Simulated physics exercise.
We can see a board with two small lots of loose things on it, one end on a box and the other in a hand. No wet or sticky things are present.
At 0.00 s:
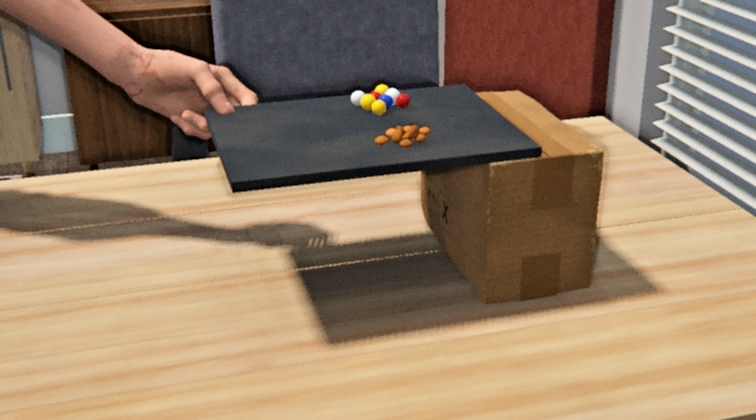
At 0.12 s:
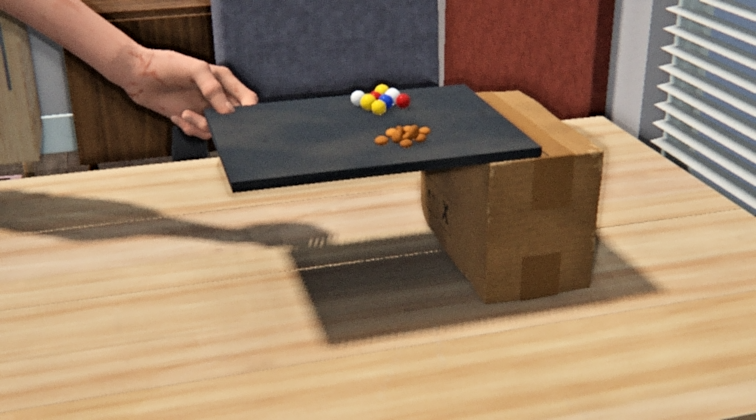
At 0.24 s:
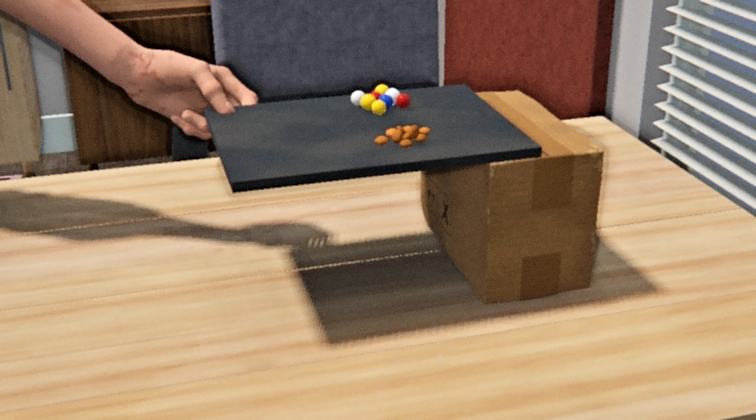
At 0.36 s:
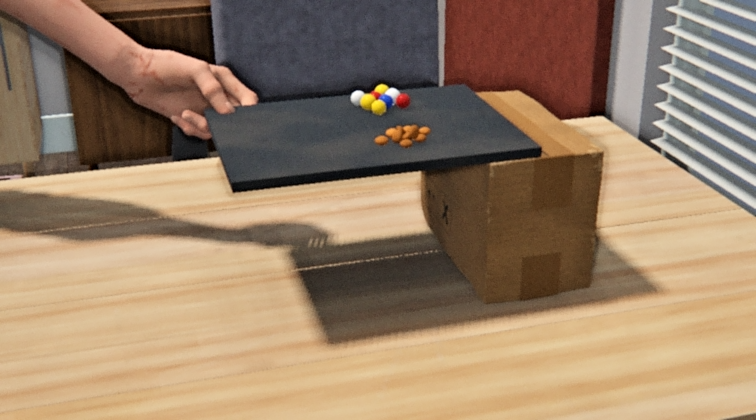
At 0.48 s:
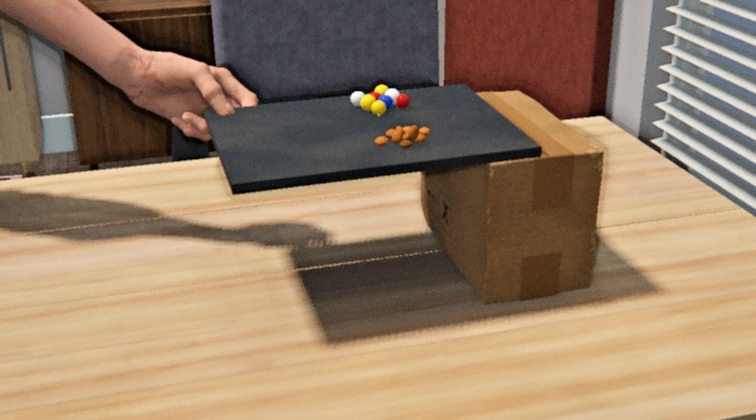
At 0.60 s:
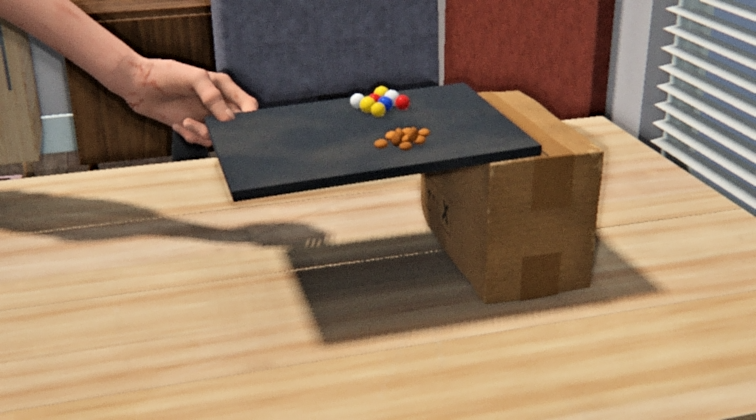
The footage shows a hand holding the left end of a dark board whose right end rests on a cardboard box, with small orange-brown bits and colourful balls on top; the held end lowers very slightly while both piles stay in place.
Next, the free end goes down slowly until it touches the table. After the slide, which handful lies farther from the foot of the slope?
More distant handful.
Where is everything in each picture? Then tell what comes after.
In the first picture, held end of the board at (241, 183), level; box at (503, 190), tall, over half the board's length; front handful at (408, 136), a few bits of cat kibble; back handful at (386, 102), a few glass marbles.
In the second picture, held end of the board at (241, 183), level; back handful at (386, 102).
In the third picture, held end of the board at (241, 183), level; front handful at (408, 136).
In the fourth picture, held end of the board at (241, 183), level; back handful at (386, 102).
In the fifth picture, held end of the board at (241, 185), level; front handful at (408, 137).
In the sixth picture, held end of the board at (241, 192), down by 2°; box at (503, 190); front handful at (407, 139), not moving; back handful at (385, 104), not moving.
Around 0.99 s, board sloping at 13°; front handful all still on the board; back handful all still on the board.
Around 1.49 s, board sloping at 28°; front handful all still on the board; back handful mostly up to a board's length out.
Around 2.02 s, board resting at 40°; front handful mostly less than half a board's length out; back handful mostly one to two board lengths out.
Finally (4.0 s), board resting at 40°; front handful mostly at the foot of the board; back handful mostly more than two board lengths out, about half gone off the table; the back handful has gone farther.
